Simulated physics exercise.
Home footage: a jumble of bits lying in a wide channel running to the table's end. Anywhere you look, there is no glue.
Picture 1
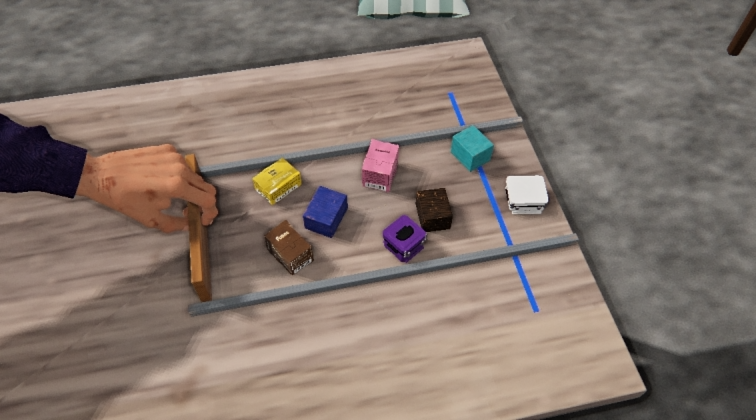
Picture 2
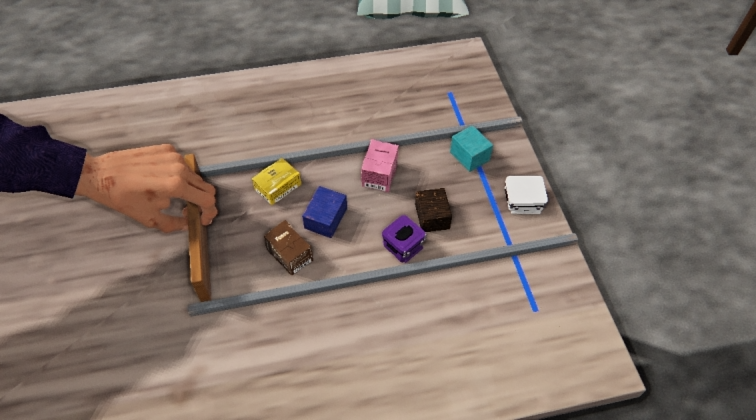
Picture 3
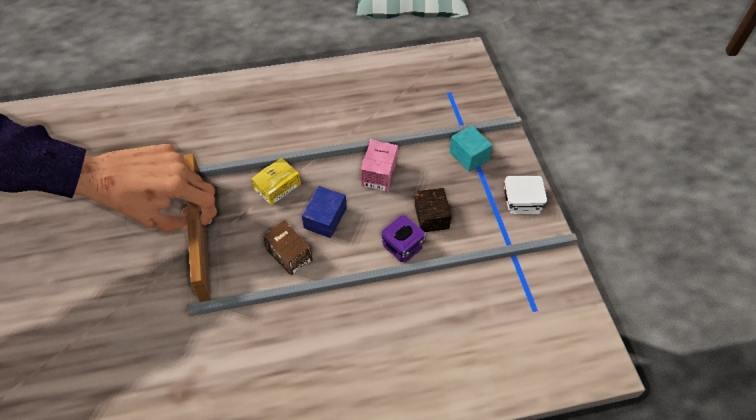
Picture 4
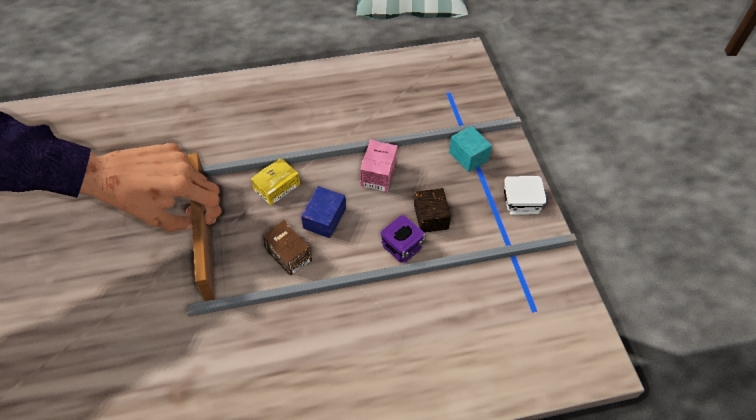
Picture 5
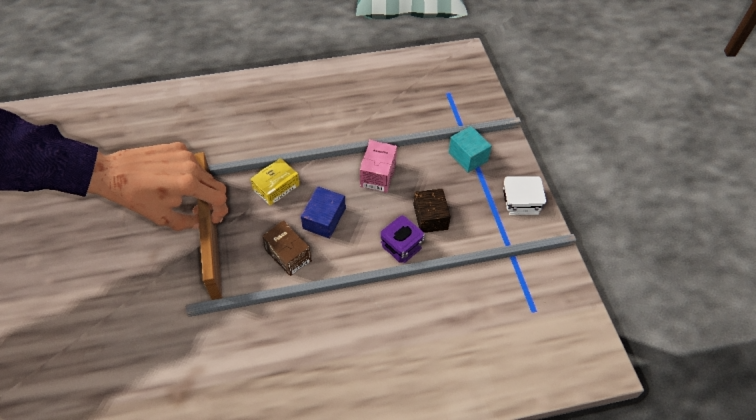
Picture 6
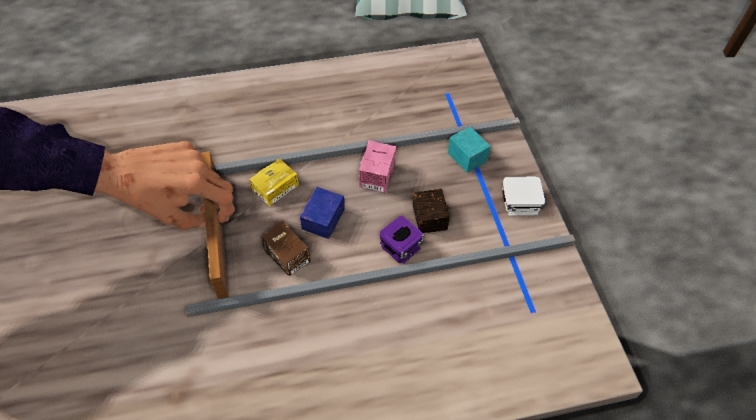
Wooden board held by a hand sliding slightly right between two rails, with colourful blocks ahead of it staying still.
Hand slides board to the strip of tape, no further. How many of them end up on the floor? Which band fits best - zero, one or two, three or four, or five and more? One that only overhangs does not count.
Once the board stops, one or two are missing from the table.
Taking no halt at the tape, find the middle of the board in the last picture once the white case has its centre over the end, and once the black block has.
Roughly at (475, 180) and roughly at (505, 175).
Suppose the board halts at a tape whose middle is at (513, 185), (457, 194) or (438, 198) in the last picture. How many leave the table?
The three tries give 5, 0 and 0.
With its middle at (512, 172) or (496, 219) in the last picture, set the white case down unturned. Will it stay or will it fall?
Per position - not saved; not saved.
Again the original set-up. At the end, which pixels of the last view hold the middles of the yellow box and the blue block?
In the last picture, roughly (492, 151) and (499, 177).
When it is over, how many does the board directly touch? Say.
3.
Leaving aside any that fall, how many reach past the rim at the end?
I get 1.
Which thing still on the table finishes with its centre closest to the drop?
Answer: The pink box.
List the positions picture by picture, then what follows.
In the first picture, white case (525, 195); turquoise block (472, 149); black block (434, 210); board (198, 226); tape (488, 189).
In the second picture, turquoise block (471, 149); yellow box (277, 181).
In the third picture, black block (433, 210); board (197, 225).
In the fourth picture, white case (524, 195); blue block (324, 212).
In the fifth picture, turquoise block (470, 149); pink box (379, 166).
In the sixth picture, white case (522, 196); turquoise block (469, 150); black block (431, 211); board (214, 223); tape (485, 190).
Soon after, none off yet; white case at rest near (522, 196); turquoise block at rest near (469, 150); black block at rest near (431, 211).
Then, none off yet; white case at rest near (522, 196); turquoise block moving near (475, 149); black block moved about its own width near (462, 205).
At rest, the number that fall off is one or two; fallen, turquoise block and white case.
